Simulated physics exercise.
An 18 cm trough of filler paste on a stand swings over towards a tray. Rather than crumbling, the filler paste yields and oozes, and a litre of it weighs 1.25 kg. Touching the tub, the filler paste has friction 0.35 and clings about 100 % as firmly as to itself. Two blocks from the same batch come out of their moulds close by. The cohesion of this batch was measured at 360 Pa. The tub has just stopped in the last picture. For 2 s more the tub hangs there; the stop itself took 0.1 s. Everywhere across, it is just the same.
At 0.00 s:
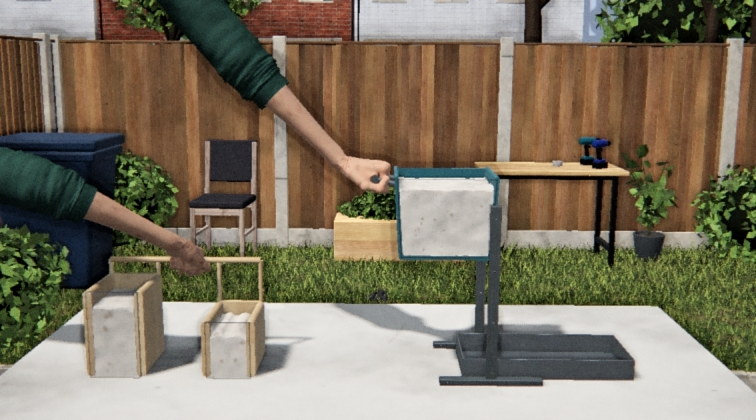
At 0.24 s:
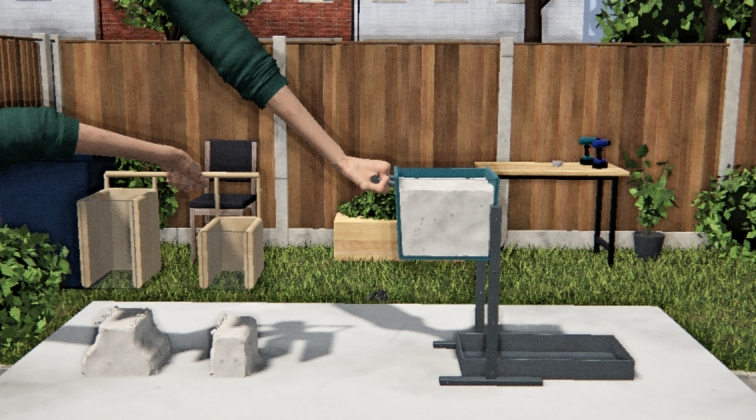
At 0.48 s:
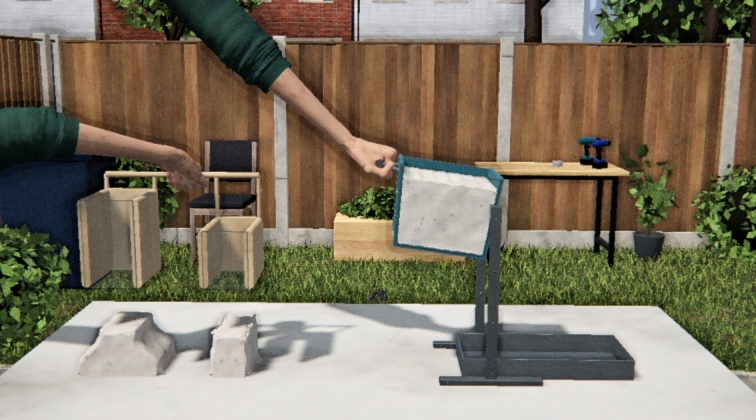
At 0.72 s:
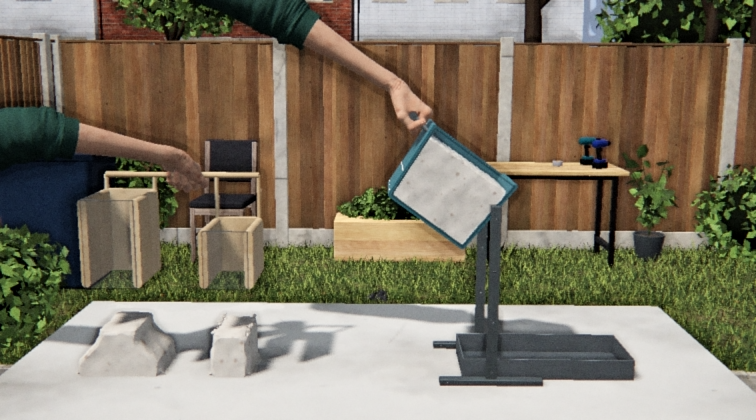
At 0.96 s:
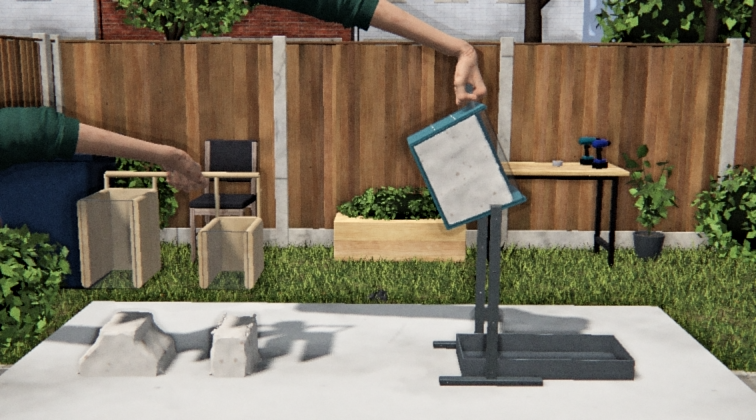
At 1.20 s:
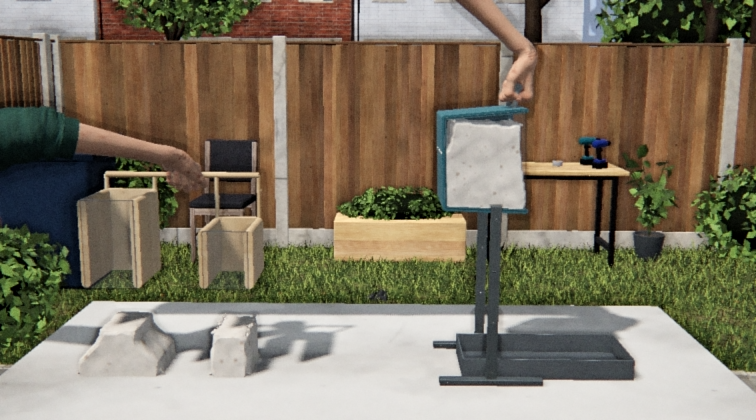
In a fenced garden, one hand lifted two wooden moulds off pale blocks, and the larger block slumped; then another hand swung a teal tub of pale paste up and over rightwards onto its side.
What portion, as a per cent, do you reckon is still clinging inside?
I reckon close to 42 % is still clinging.
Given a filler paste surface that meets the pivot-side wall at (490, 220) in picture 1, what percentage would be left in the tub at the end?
Roughly 100 per cent would still be in the tub at the end.
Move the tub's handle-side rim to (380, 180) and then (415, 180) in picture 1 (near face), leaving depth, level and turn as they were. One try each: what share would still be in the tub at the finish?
The first would keep 35 percent and the second 55 percent.
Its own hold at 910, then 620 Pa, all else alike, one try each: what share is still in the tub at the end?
First 100 %, second 100 %.
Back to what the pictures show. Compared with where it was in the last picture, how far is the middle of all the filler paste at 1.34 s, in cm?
Roughly 5 cm.
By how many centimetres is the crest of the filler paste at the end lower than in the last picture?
About 11 cm.
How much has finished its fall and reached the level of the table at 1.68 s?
Roughly 40 per cent.
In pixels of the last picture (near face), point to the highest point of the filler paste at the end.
Somewhere near (481, 171) in the last view.
By 1.34 s, the tub is at 88 degrees and holds 80 %.
By 1.51 s, the tub is at 88 degrees and holds 53 %.
By 1.68 s, the tub is at 88 degrees and holds 42 %.
By 1.85 s, the tub is at 88 degrees and holds 42 %.
By 3.20 s, at the end, the tub is at 88 degrees and holds 42 %.
